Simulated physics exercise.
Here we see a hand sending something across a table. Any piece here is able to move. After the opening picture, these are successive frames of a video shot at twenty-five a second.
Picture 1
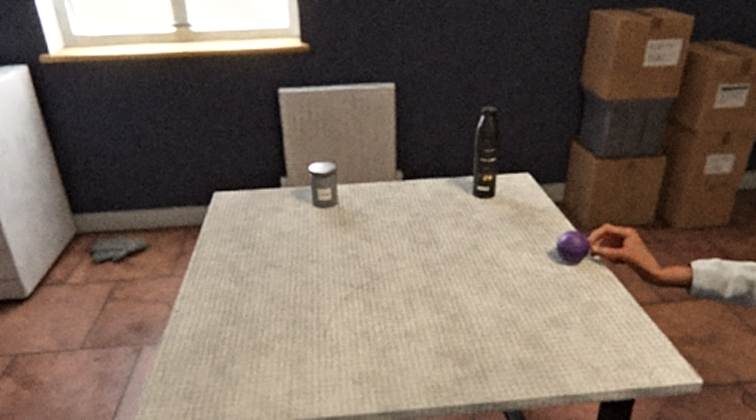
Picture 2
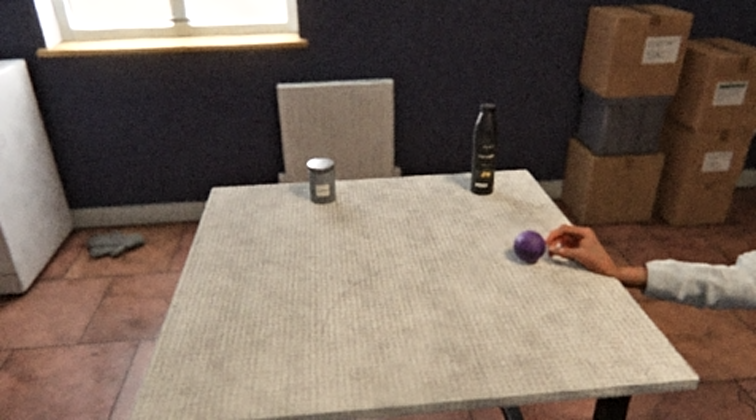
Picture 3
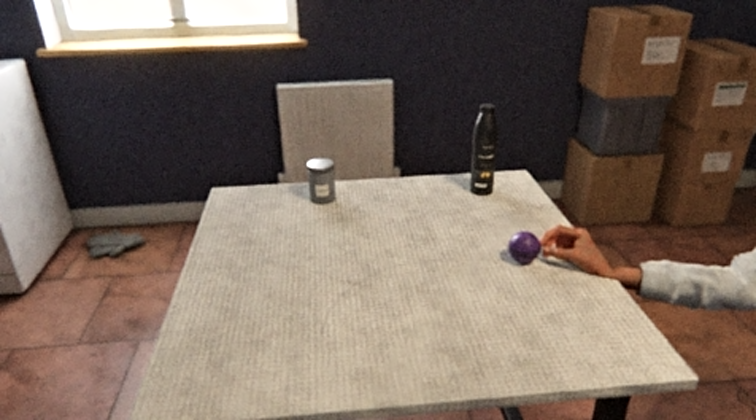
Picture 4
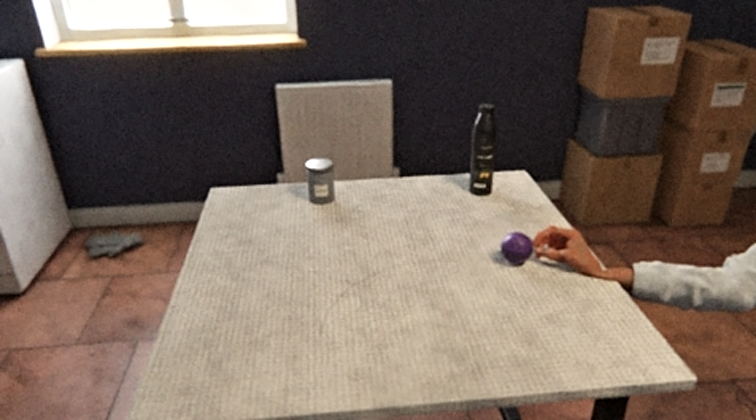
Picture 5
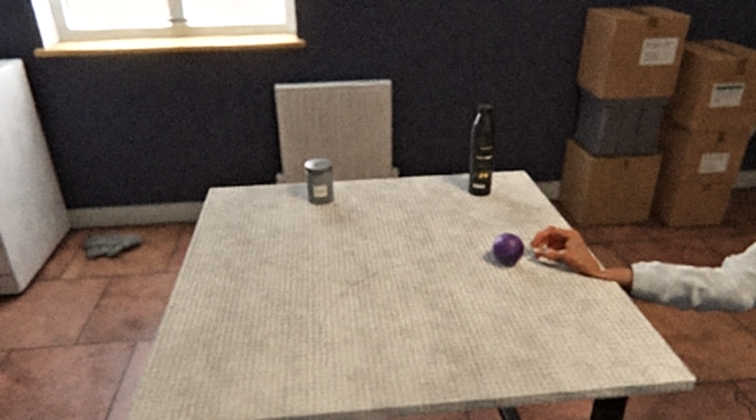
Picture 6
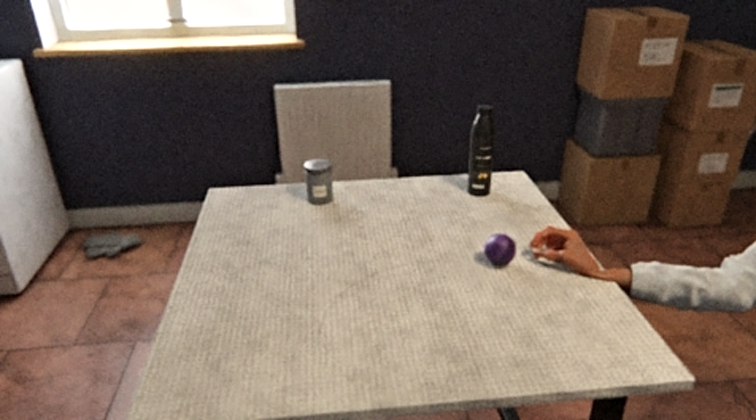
On a pale table in a room with stacked boxes, a hand moved a purple ball to the left, then let go, and the ball rolled slowly a little farther left while the bottle and can stayed still.
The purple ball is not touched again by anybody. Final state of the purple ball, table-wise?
On.
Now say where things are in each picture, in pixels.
In the first picture, under the hand; purple ball (573, 247).
In the second picture, under the hand; purple ball (530, 246).
In the third picture, under the hand; purple ball (524, 247).
In the fourth picture, purple ball (517, 248).
In the fifth picture, purple ball (508, 248) shifted a little.
In the sixth picture, purple ball (500, 250) shifted a little.
Then, 0.20 s on from there, purple ball shifted about its own width near (466, 251).
Then, 0.40 s on from there, purple ball shifted well along near (437, 253).
Then, 0.60 s on from there, purple ball shifted well along near (413, 255).
Then, 1.00 s on from there, purple ball shifted well along near (380, 258).
In the end, moved from the start, purple ball. At the end, from the last picture's camera, purple ball near (369, 258).
